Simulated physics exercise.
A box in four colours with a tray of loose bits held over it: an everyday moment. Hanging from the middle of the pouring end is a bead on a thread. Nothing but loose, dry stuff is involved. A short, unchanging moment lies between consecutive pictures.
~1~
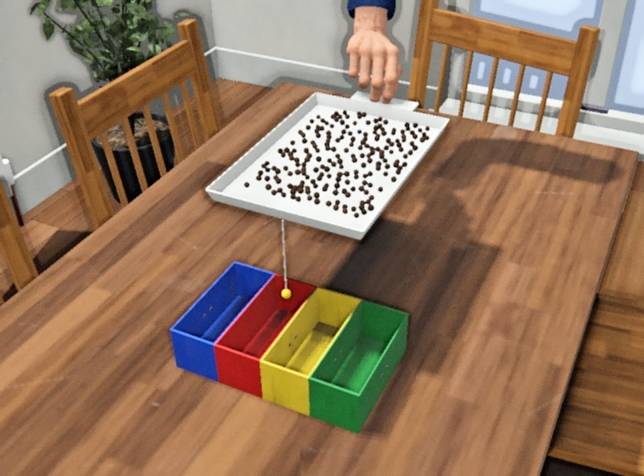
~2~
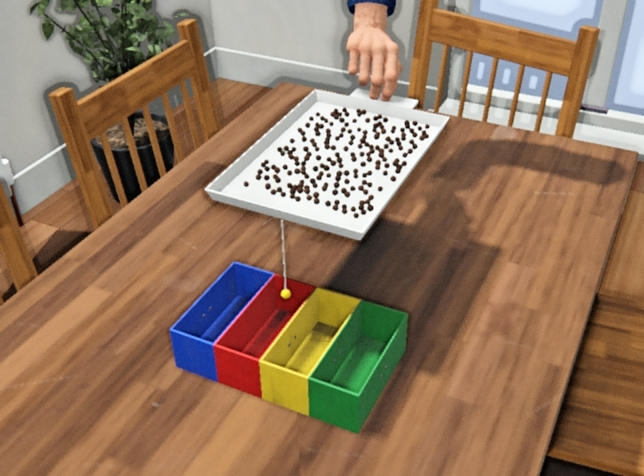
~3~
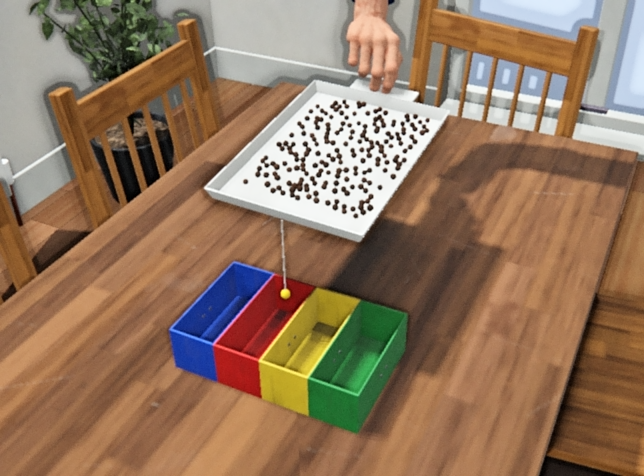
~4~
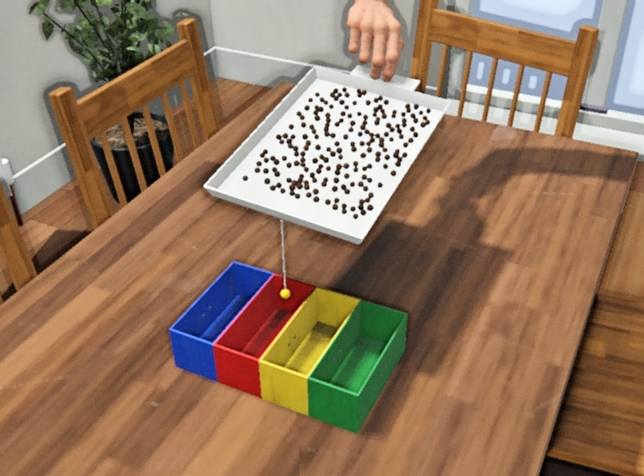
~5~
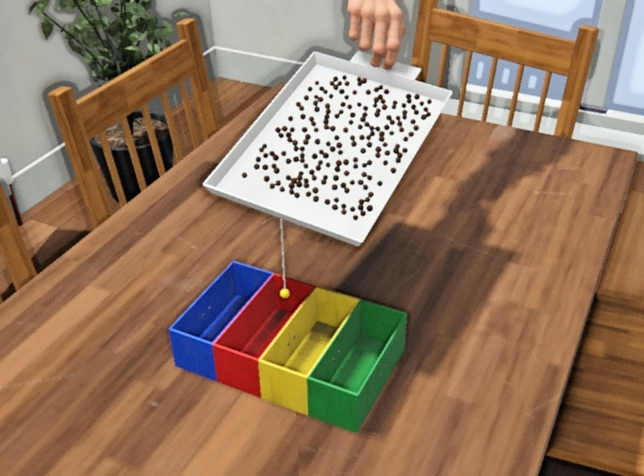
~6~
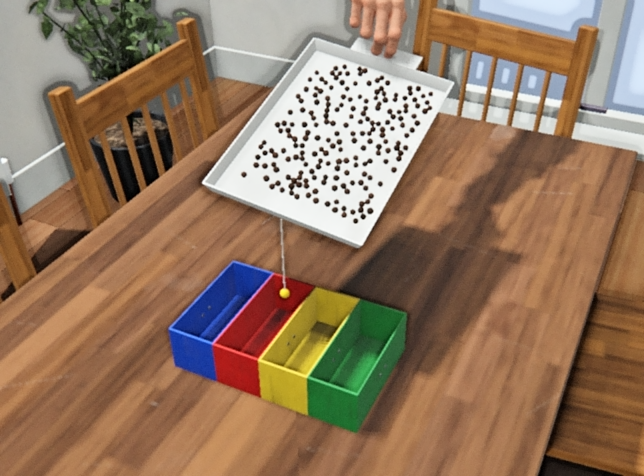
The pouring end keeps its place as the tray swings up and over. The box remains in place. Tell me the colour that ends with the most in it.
That would be green.
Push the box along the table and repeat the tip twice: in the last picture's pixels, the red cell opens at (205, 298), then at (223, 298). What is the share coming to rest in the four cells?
About 0 in a hundred, then about 20 in a hundred.
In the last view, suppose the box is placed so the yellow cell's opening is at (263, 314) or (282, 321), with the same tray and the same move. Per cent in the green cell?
Trial 1 about 20 %, trial 2 about 70 %.
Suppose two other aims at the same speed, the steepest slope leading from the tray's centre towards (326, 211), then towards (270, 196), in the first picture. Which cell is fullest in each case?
The green cell, then the cell in blue.
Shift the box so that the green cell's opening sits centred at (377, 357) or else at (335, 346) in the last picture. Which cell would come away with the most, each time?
First try: The yellow cell. Second try: The green cell.
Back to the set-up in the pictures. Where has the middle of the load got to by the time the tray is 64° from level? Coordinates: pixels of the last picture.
(346, 244).
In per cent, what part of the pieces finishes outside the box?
Roughly 0 percent of the load.
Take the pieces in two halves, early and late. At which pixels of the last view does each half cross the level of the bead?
(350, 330) for the early half, (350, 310) for the late half.
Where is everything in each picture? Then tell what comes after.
Corners of the pouring end at (213, 188) and (360, 227), level; middle of the load at (338, 156), allspice berries; bead on its thread at (286, 294); blue cell at (195, 352); red cell at (239, 368); yellow cell at (285, 384); green cell at (334, 402), in the first picture.
Corners of the pouring end at (212, 188) and (360, 228), level; middle of the load at (337, 155), in the second picture.
Corners of the pouring end at (212, 186) and (360, 230), tipped barely, lowest at the right corner; middle of the load at (337, 150), in the third picture.
Corners of the pouring end at (211, 185) and (359, 233), tipped a little, lowest at the right corner; middle of the load at (337, 144), in the fourth picture.
Corners of the pouring end at (210, 183) and (359, 236), tipped a little, lowest at the right corner; middle of the load at (337, 138), in the fifth picture.
Corners of the pouring end at (210, 181) and (359, 239), tipped clearly, lowest at the right corner; middle of the load at (337, 134), a small part on the move; blue cell at (193, 351); red cell at (237, 367); yellow cell at (284, 384); green cell at (332, 401), in the sixth picture.
Soon after the last picture, tray tipped steeply; about two thirds on the tray; about a quarter in the green cell; a stray few in the yellow cell; a small part falling or outside the box.
A little later, tray tipped past a quarter turn; a stray few on the tray; about two thirds in the green cell; about a quarter in the yellow cell; a stray few in the red cell; a small part falling or outside the box.
Later still, tray tipped past a quarter turn; about two thirds in the green cell; about a quarter in the yellow cell; a stray few in the red cell; a stray few falling or outside the box.
At rest, tray tipped past a quarter turn; about two thirds in the green cell; about a quarter in the yellow cell; a stray few in the red cell; none in the blue cell; a stray few outside the box.
